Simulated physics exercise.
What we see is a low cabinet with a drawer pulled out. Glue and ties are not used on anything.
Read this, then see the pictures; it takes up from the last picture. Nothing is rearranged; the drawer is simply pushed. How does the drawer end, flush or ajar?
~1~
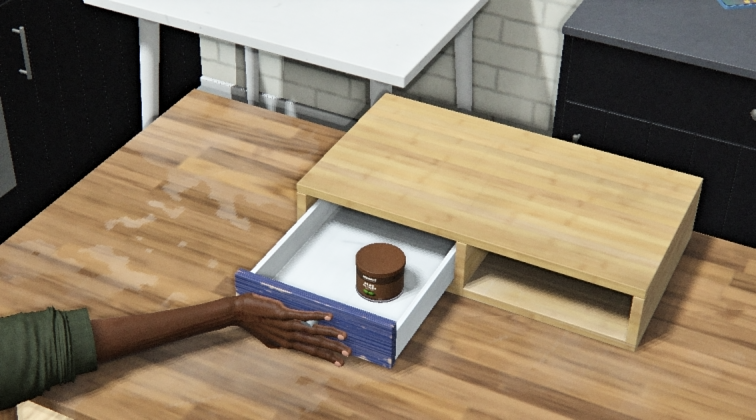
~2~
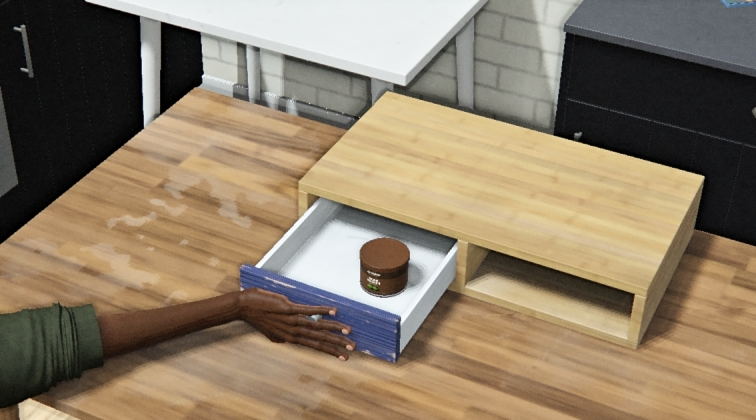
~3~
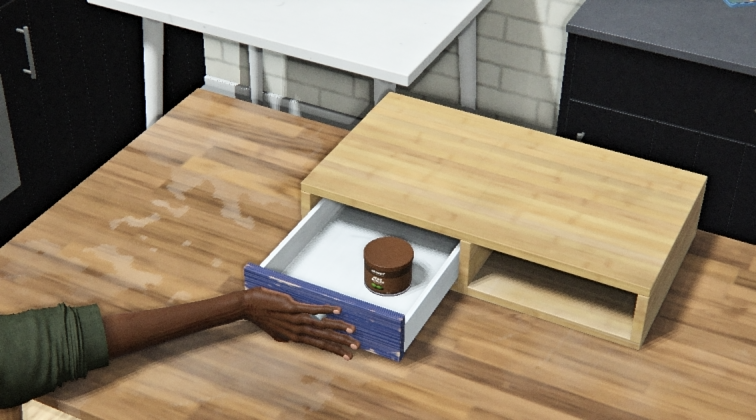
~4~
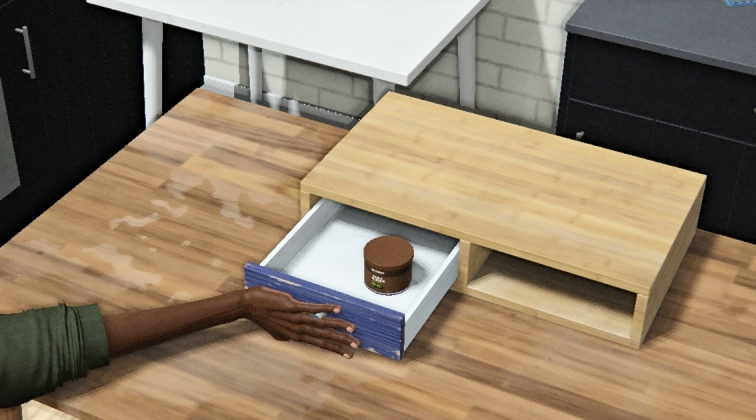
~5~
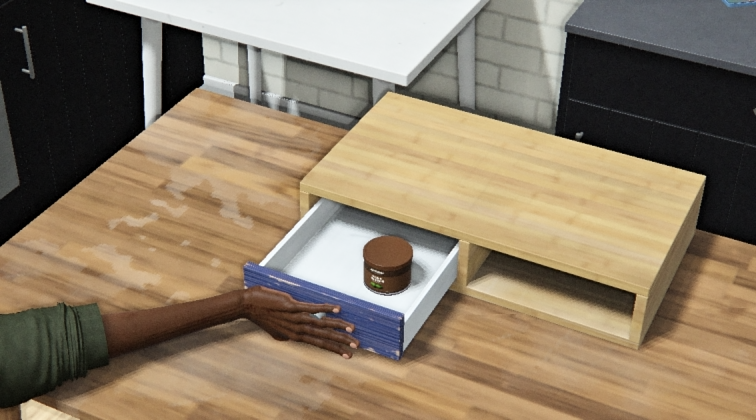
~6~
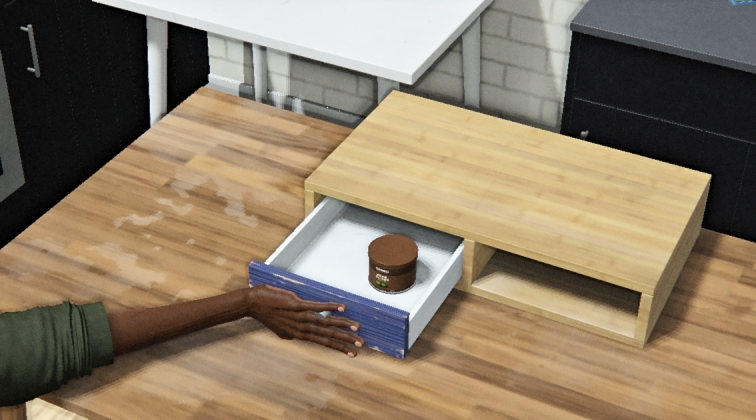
Result: Drawer fully in.
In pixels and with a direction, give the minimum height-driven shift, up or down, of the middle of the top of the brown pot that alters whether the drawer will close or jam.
Move it up some 8 pixels and it switches.
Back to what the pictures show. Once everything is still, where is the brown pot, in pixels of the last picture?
Resting spot: Approximately (450, 193).
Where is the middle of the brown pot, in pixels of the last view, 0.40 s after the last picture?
I'd put its middle at about (410, 243).
Then, 0.40 s on from there, drawer about half in.
In the end, the drawer goes all the way in.
